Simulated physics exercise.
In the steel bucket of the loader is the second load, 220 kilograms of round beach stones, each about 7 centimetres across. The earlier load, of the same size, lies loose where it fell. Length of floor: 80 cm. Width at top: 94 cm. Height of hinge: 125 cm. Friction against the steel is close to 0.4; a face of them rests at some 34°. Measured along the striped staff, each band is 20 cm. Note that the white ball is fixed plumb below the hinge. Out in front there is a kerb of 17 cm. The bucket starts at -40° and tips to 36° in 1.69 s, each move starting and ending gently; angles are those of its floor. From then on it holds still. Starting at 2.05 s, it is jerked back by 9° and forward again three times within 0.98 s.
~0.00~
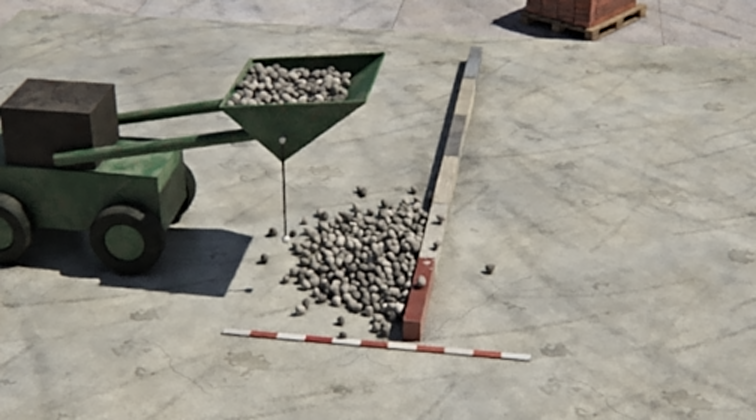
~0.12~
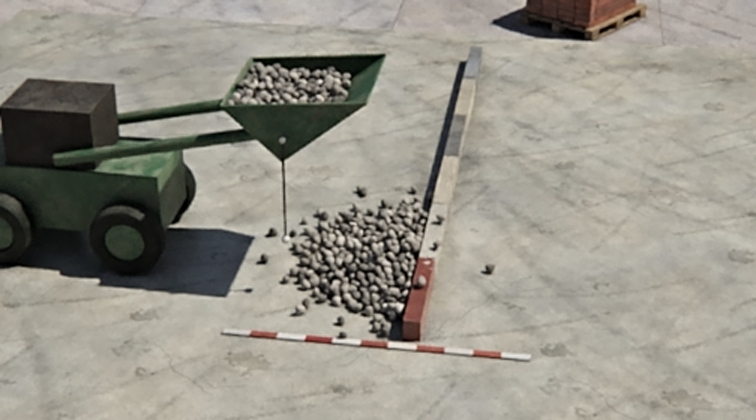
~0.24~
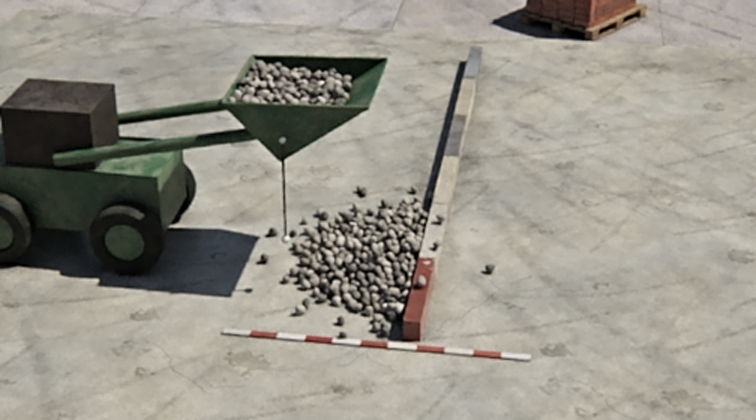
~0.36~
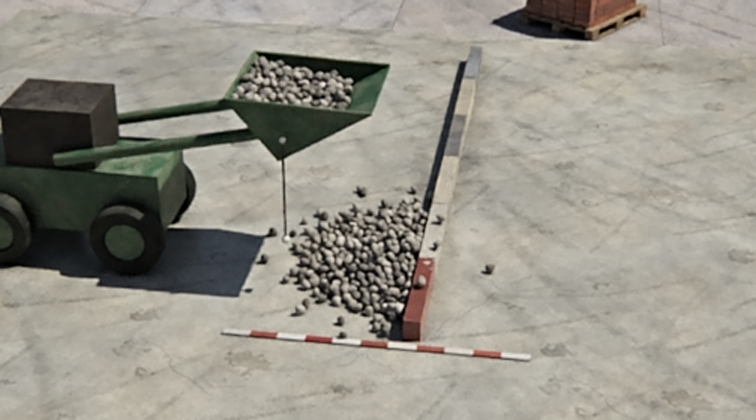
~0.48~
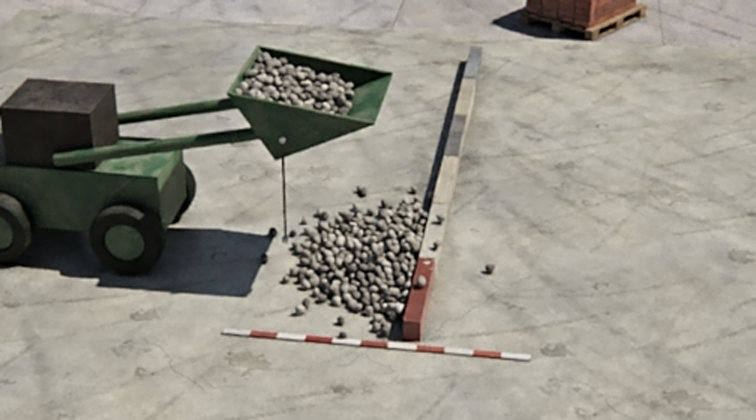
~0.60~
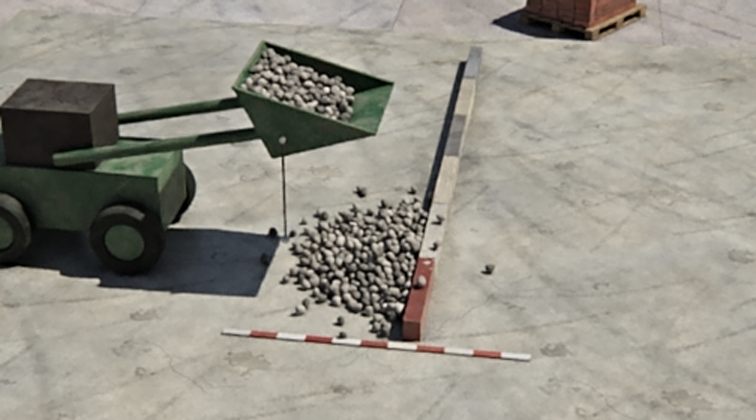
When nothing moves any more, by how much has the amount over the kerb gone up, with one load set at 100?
It has gone up by about 39 per cent of a load.
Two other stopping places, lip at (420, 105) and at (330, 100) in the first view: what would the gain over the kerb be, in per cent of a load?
Near 95 in a hundred first, near 5 in a hundred second.
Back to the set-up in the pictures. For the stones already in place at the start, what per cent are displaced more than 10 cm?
About 5 %.
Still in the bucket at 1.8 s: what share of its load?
It keeps some 35 percent of its load.
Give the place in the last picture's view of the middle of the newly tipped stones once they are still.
Middle: Approx. (418, 250) px.
After 1.3 s the floor is at 24°; in per cent of one load, 99 in the bucket, 101 on this side of the kerb; the foremost stones are at (430, 266).
After 1.8 s the floor is at 36°; in per cent of one load, 33 in the bucket, 165 on this side of the kerb, 2 over the kerb; the foremost stones are at (454, 246).
After 3.5 s the floor is at 36°; in per cent of one load, 0 in the bucket, 161 on this side of the kerb, 39 over the kerb; the foremost stones are at (576, 270).
After 5.9 s the floor is at 36°; in per cent of one load, 0 in the bucket, 161 on this side of the kerb, 39 over the kerb; the foremost stones are at (576, 270). Net gain over the kerb, 39.
